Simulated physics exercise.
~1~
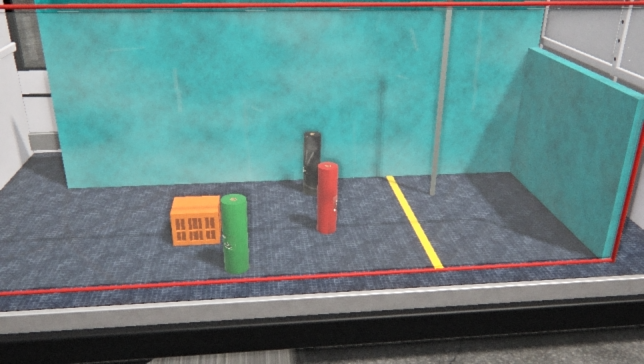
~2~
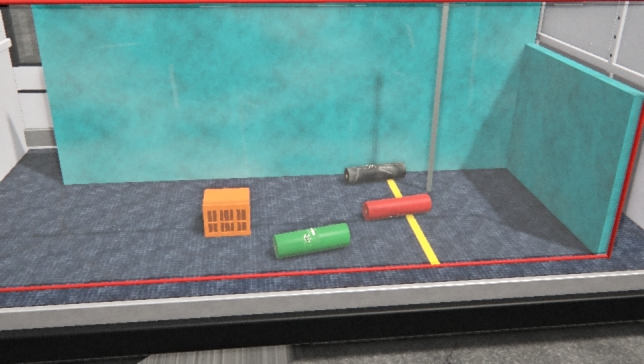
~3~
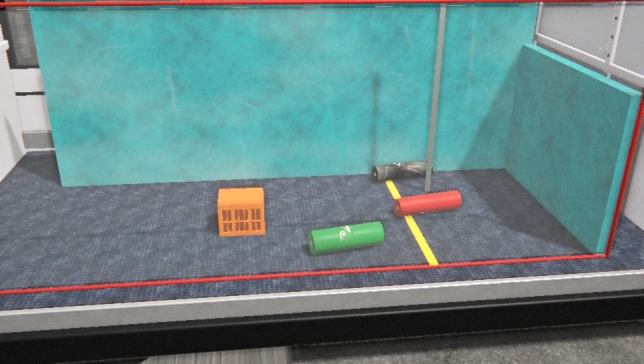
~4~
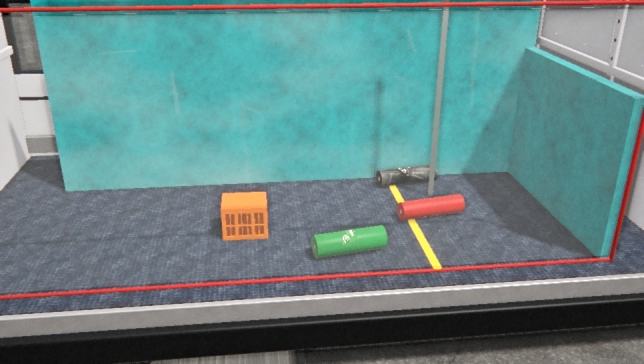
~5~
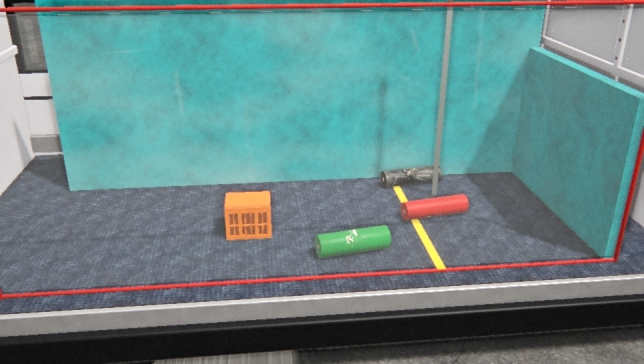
Three upright rolls, green, red and black, toppled to the right and slid along the carpet with an orange crate, until the red and black rolls lay across the yellow line while the green roll and the crate stopped short of it.
